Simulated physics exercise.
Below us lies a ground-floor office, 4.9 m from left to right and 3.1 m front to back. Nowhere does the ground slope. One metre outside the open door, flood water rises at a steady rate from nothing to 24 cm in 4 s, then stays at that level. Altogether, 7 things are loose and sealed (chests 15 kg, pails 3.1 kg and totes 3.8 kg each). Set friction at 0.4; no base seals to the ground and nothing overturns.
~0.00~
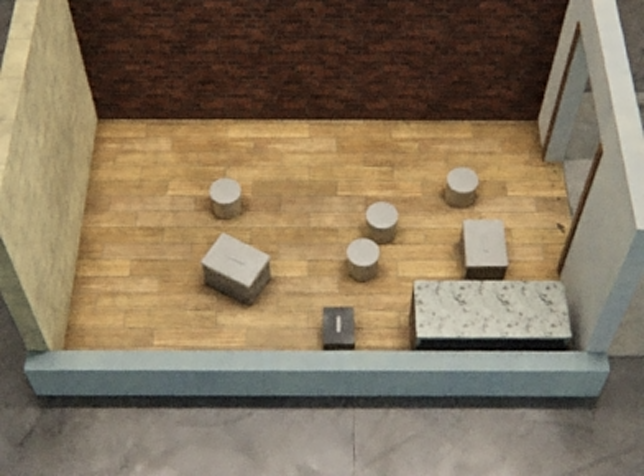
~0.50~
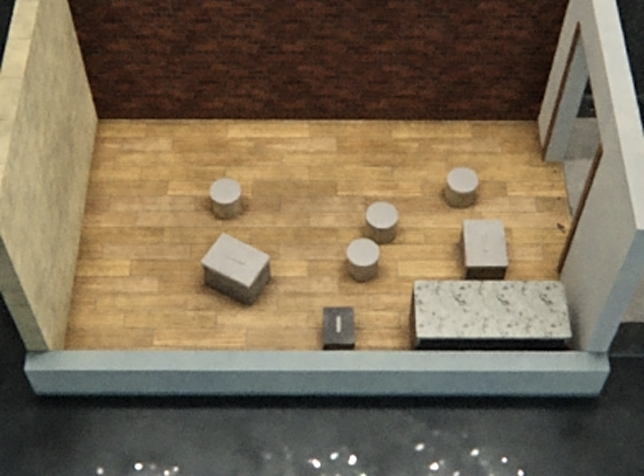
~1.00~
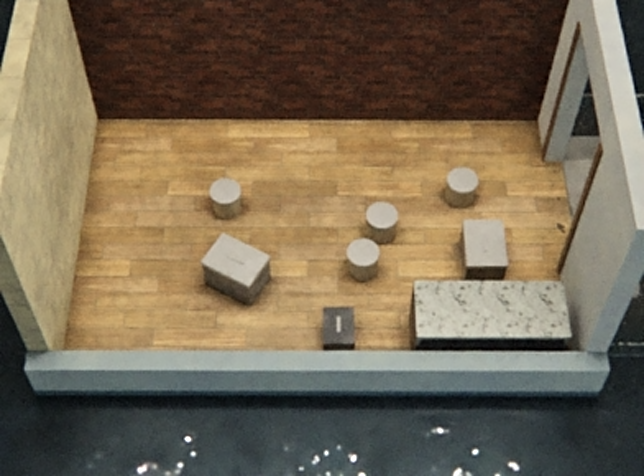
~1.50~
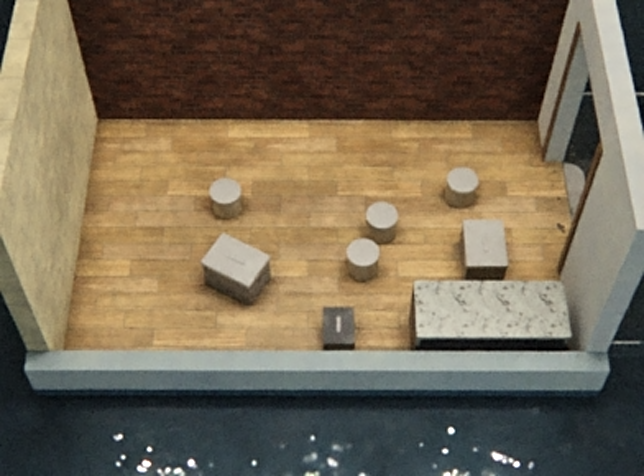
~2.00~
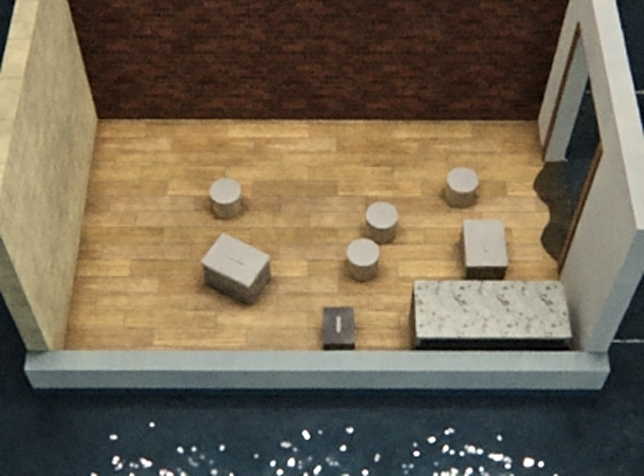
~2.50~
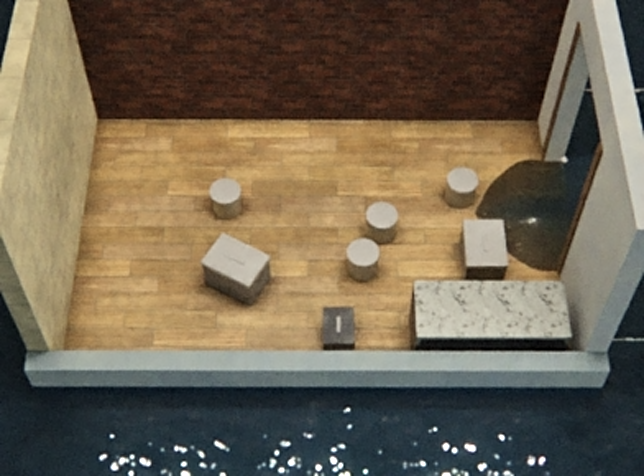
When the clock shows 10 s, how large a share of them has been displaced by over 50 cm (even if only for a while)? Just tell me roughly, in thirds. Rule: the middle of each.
The share moved is two out of three or more.
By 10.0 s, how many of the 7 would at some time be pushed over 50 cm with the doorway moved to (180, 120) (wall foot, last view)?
The count would be 6.
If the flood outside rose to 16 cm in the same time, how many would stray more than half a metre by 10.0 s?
With that change, 6 of them.
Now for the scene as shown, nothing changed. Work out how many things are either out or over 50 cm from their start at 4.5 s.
3.
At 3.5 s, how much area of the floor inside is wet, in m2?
About 3.0 m2.
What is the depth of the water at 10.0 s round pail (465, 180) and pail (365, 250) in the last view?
16 and 15 cm.
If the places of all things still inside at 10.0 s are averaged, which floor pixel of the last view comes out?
(166, 299).
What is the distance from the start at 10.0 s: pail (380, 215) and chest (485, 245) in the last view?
They sit 250 cm and 250 cm away, in the order given.
After 3.5 s 1 of 7 are over 50 cm from their spots; 0 afloat.
After 4.5 s 3 of 7 are over 50 cm from their spots; 0 afloat.
After 7.0 s 7 of 7 are over 50 cm from their spots; 5 afloat.
After 10.0 s 7 of 7 are over 50 cm from their spots, and 7 have been at some point; 7 afloat.
